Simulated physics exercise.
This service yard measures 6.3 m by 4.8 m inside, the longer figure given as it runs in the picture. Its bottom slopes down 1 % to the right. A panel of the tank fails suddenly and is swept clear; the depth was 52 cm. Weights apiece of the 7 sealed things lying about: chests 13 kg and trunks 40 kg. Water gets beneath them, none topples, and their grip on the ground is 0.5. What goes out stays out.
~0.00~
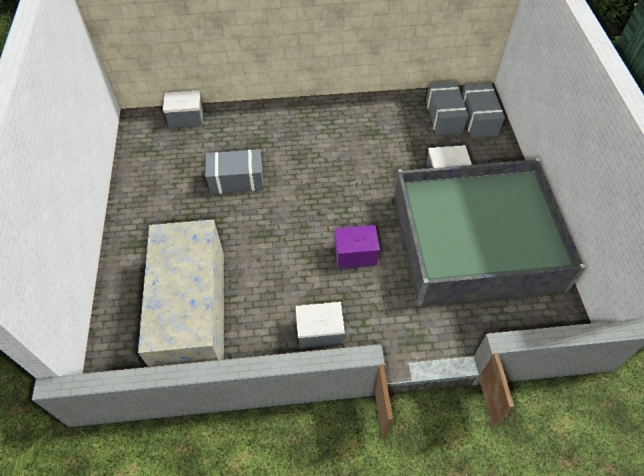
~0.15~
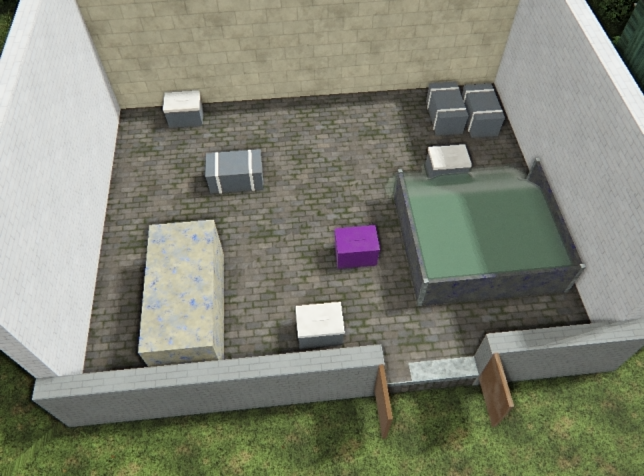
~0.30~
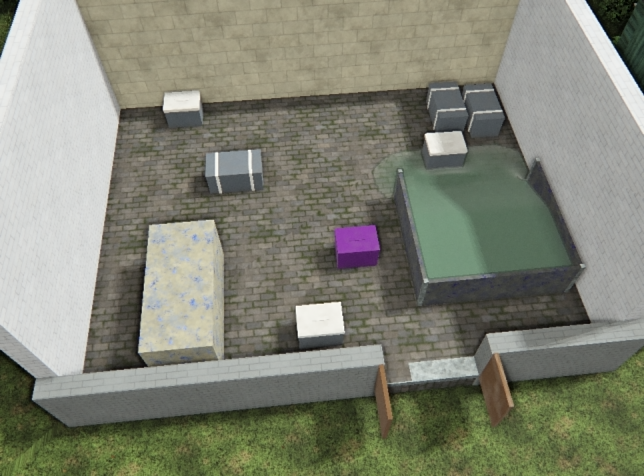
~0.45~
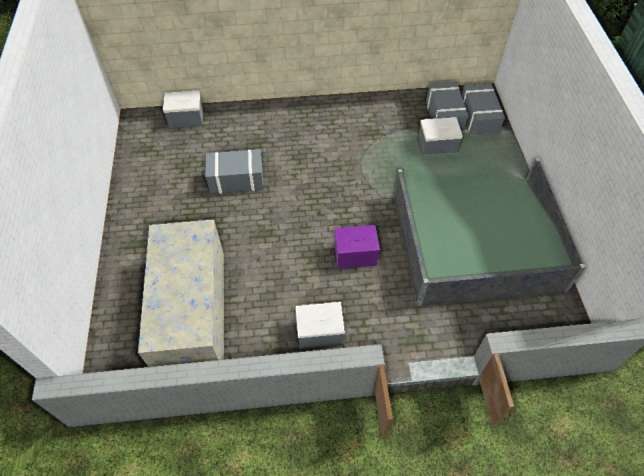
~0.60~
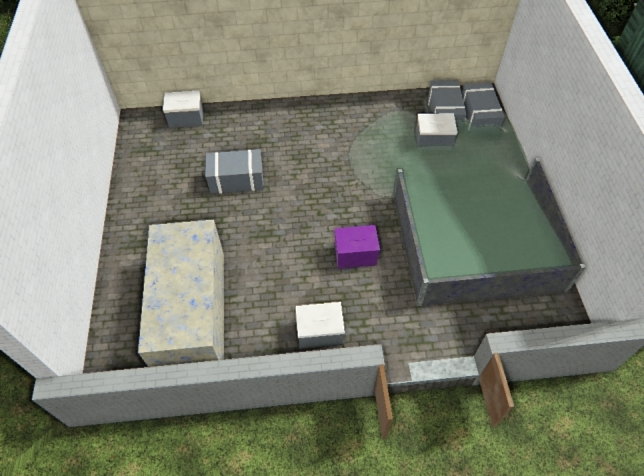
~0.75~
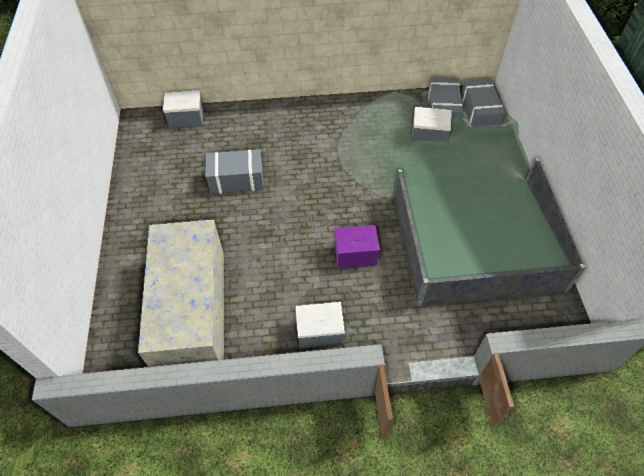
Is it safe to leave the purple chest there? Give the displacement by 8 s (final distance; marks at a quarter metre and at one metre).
The purple chest holds its place.
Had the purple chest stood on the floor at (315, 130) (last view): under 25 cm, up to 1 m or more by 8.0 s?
It ends far away.
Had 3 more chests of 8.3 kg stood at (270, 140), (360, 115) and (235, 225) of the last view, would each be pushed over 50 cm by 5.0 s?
In turn: Past it, more, under.
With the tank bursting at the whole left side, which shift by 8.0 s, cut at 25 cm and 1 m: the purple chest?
In that case the purple chest ends far away.
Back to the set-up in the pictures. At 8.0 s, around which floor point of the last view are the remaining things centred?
At about (284, 224).
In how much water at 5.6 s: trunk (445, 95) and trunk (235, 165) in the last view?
Roughly 6 and 3 cm.
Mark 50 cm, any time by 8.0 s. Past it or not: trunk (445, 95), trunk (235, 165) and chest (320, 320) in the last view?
In turn: Over, less, short of it.
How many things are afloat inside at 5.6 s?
I count 1.
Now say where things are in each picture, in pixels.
The first frame shows the purple chest at (357, 239), on the bottom; 3.2 m2 under water; 0 of 7 have shifted.
The second frame shows the purple chest at (357, 239) rests on the ground; water covers 4.0 m2; 0 of 7 have shifted.
The third frame shows the purple chest at (357, 239) rests on the ground; water covers 5.0 m2; 1 of 7 have shifted.
The fourth frame shows the purple chest at (357, 239), on the bottom; 6.0 m2 under water; 1 of 7 have shifted.
The fifth frame shows the purple chest at (357, 239), on the bottom; water covers 7.0 m2; 1 of 7 have shifted.
The sixth frame shows the purple chest at (357, 239) rests on the ground; water covers 7.9 m2; 3 of 7 have shifted.
After 1.6 s the purple chest is near (357, 239), 0.0 m from its start, aground; 0 of 7 are out; 3 afloat.
After 3.6 s the purple chest is near (357, 239), 0.0 m from its start, aground; 0 of 7 are out; 3 afloat.
After 5.6 s the purple chest is near (357, 239), 0.0 m from its start, aground; 0 of 7 are out; 1 afloat.
After 8.0 s the purple chest is near (357, 239), 0.0 m from its start, aground; 0 of 7 are out; 2 afloat.
